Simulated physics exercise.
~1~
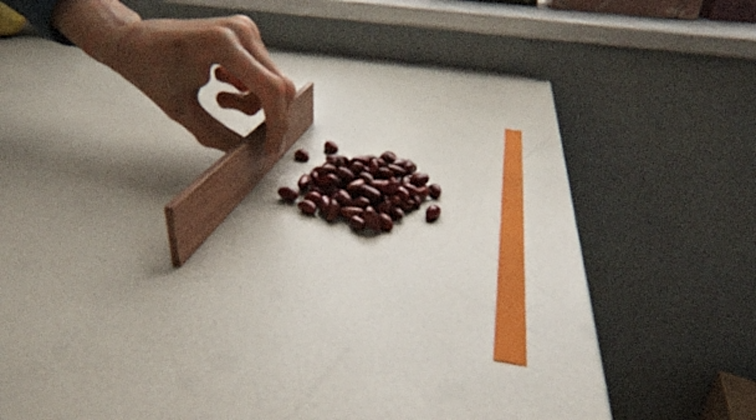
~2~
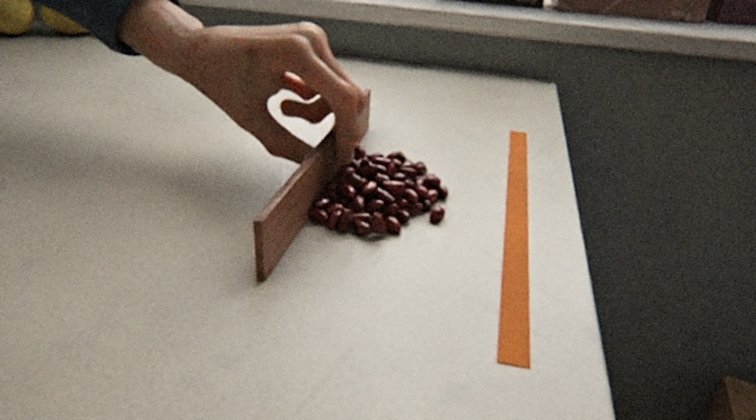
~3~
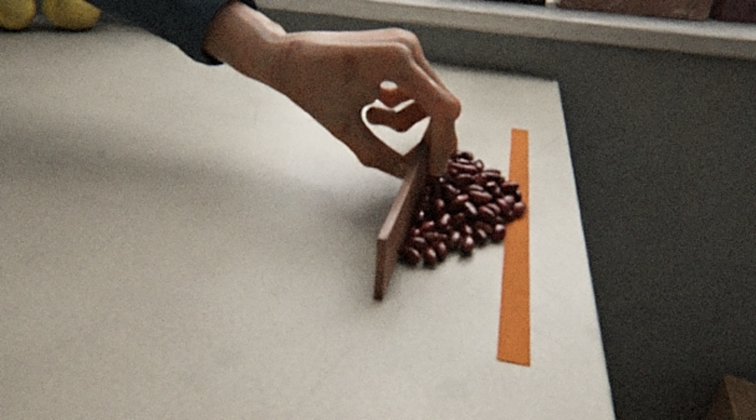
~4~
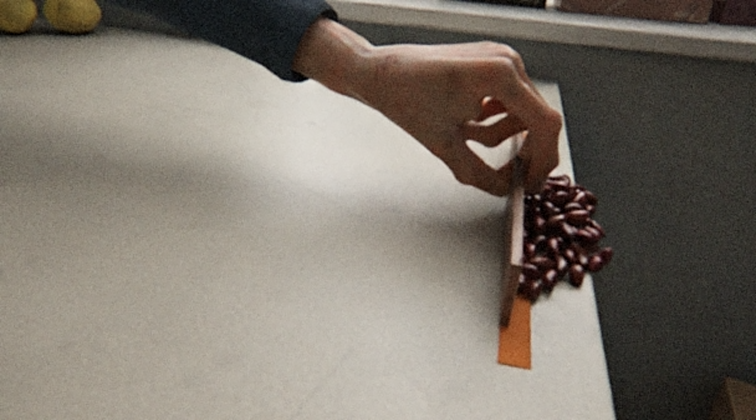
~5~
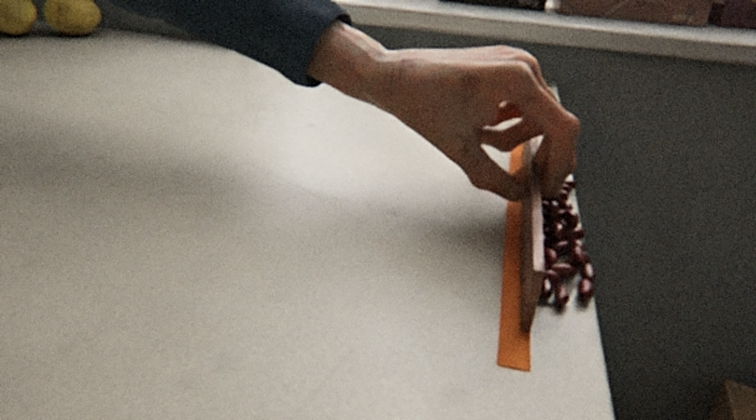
On a pale tabletop, a hand pushes dark red beans rightward with a wooden strip, over orange tape, some spilling off the edge.
